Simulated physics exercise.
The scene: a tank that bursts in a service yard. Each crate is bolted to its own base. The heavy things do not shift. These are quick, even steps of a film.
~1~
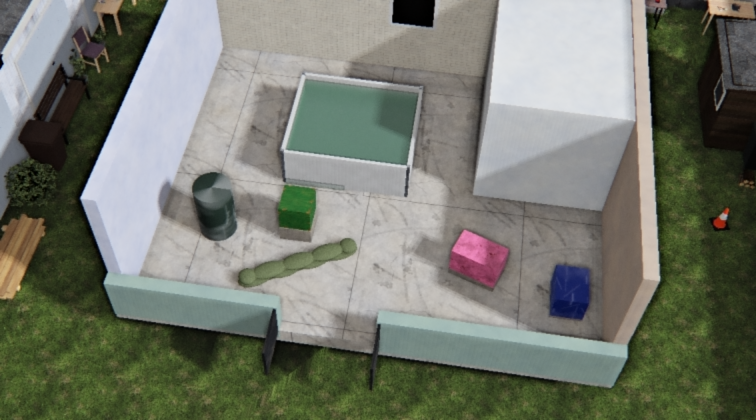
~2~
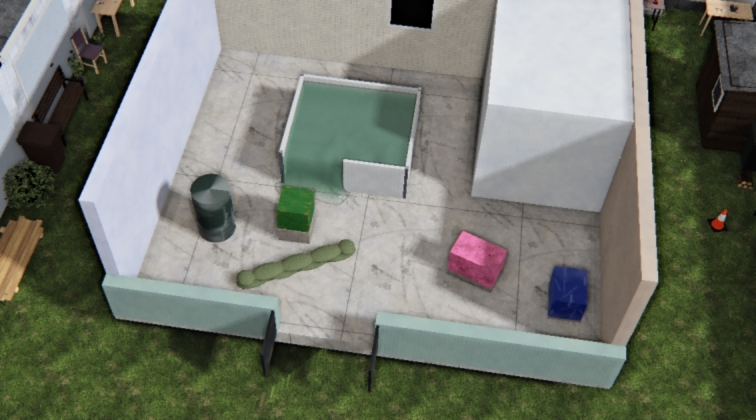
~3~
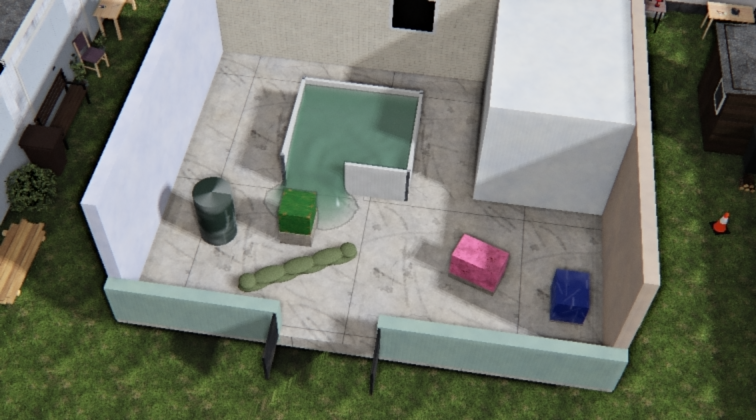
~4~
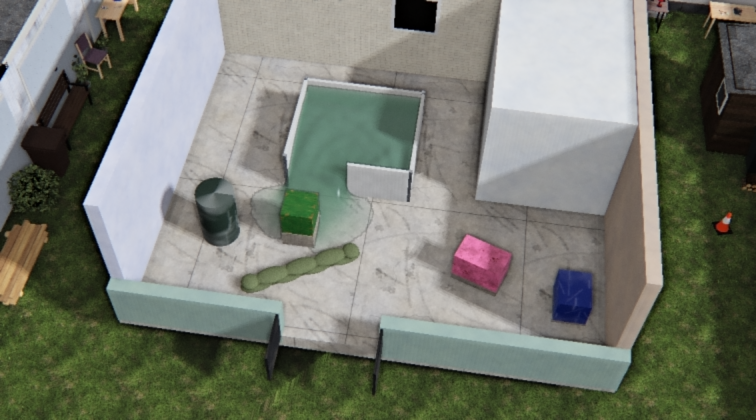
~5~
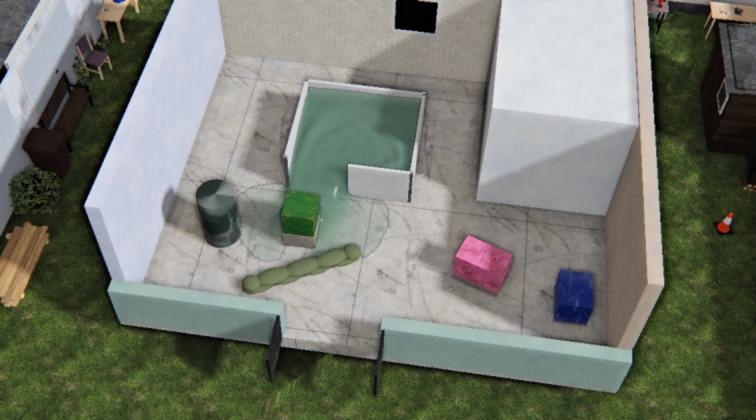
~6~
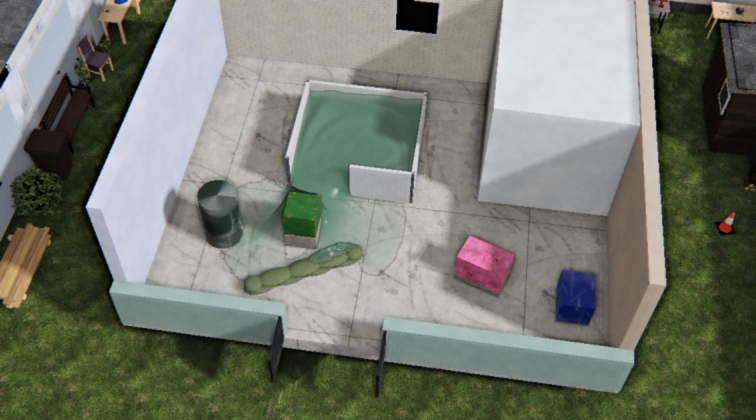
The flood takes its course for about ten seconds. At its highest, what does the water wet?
In the end: The pink crate is wetted; the green crate is wetted; the blue crate is wetted.
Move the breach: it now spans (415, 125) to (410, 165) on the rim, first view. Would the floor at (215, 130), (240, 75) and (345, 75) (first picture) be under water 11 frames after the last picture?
In turn: No water, free of water, clear.
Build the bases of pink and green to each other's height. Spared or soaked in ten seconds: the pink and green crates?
My reading: The pink crate keeps dry, the green crate takes water.
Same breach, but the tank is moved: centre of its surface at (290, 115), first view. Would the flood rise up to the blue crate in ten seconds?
One by one: The blue crate is topped.
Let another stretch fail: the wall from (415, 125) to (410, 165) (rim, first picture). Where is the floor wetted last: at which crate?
Last comes the green-painted one.
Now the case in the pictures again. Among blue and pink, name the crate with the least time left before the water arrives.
I say the pink-painted one.
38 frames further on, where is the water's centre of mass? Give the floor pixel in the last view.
Close to (341, 209).
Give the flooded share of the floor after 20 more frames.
Some 70 per cent.
A moment on, water covers 25 % of the floor; the pink crate not reached, the green crate water round its plinth, the blue crate not reached.
Next, water covers 45 % of the floor; the pink crate water round its plinth, the green crate water round its plinth, the blue crate not reached.
Then, water covers 70 % of the floor; the pink crate water round its plinth, the green crate water round its plinth, the blue crate water round its plinth.
Later, water covers 85 % of the floor; the pink crate water round its plinth, the green crate water round its plinth, the blue crate water round its plinth.
In the end, water covers 100 % of the floor; the pink crate was topped, the green crate was topped, the blue crate was topped.
